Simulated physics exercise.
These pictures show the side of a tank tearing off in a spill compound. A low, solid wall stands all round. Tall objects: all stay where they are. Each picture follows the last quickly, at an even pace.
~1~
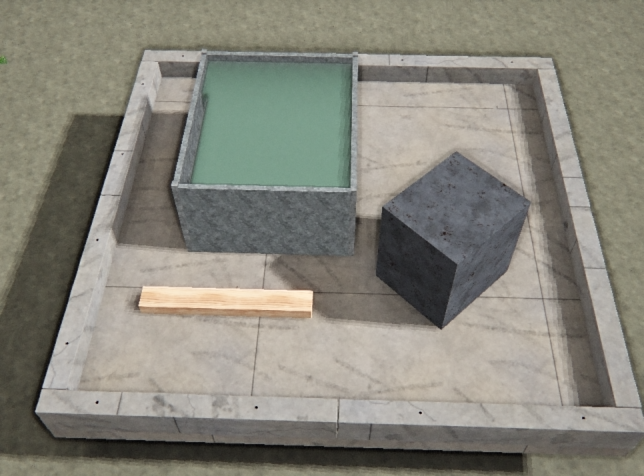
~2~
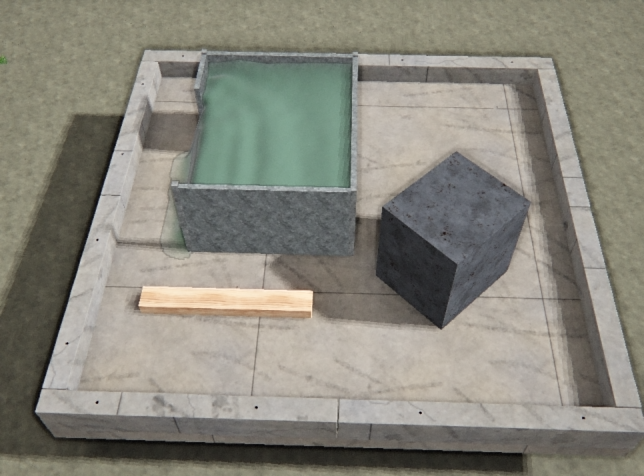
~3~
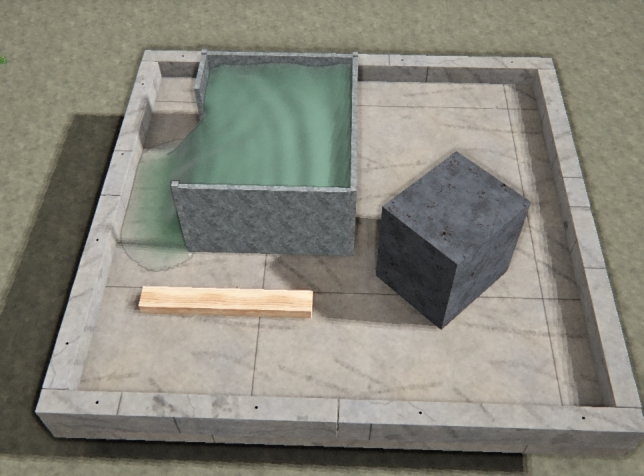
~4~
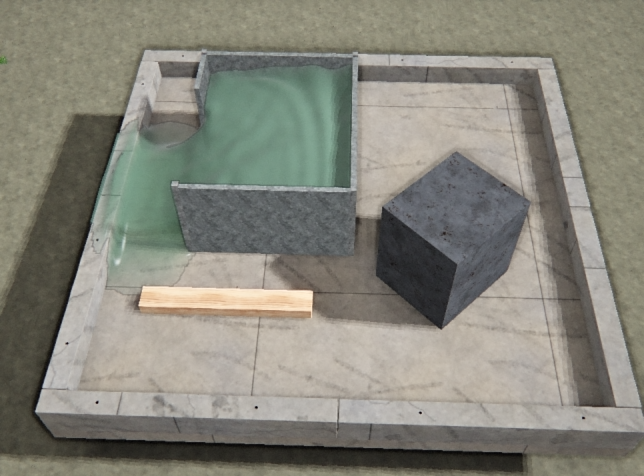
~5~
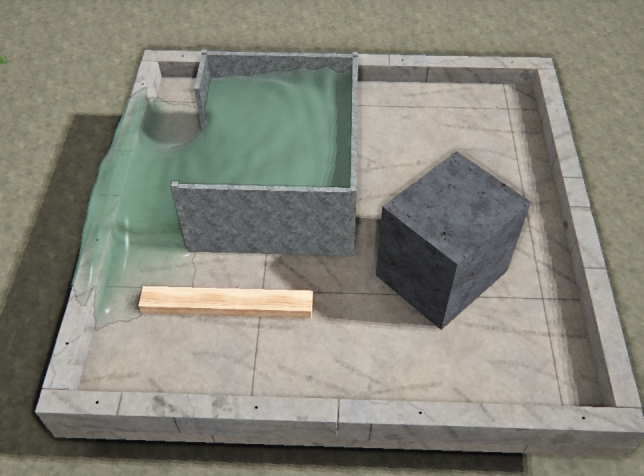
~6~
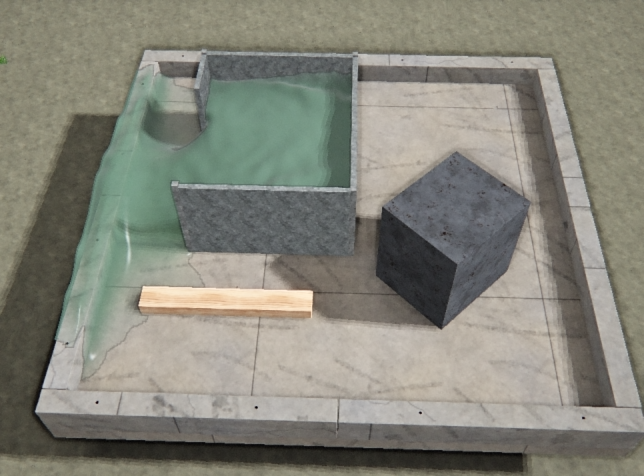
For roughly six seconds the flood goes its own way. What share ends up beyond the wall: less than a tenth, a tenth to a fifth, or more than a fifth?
More than a fifth.
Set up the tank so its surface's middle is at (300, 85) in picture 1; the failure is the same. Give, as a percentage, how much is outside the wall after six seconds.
32 per cent.
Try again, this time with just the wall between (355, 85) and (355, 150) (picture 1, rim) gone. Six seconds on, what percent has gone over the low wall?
About 14 %.
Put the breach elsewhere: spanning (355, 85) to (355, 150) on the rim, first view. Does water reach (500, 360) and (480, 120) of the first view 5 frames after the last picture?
Note: Point 1 untouched; point 2 waterlogged.
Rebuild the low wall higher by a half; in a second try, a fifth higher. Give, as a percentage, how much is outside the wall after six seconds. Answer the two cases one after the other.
Around 14 percent for the first try and around 26 percent for the second, I'd say.
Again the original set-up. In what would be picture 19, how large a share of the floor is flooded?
My best guess is some 65 %.
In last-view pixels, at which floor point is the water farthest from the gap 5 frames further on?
About (393, 411).
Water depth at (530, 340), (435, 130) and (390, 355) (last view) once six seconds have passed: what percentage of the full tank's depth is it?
Respectively near 12, 4 and 6 per cent.
A moment on, water covers 25 % of the floor; the low wall has let 12 % over.
Next, water covers 30 % of the floor; the low wall has let 18 % over.
Then, water covers 60 % of the floor; the low wall has let 31 % over.
Later, water covers 70 % of the floor; the low wall has let 33 % over.
In the end, water covers 80 % of the floor; the low wall has let 33 % over.
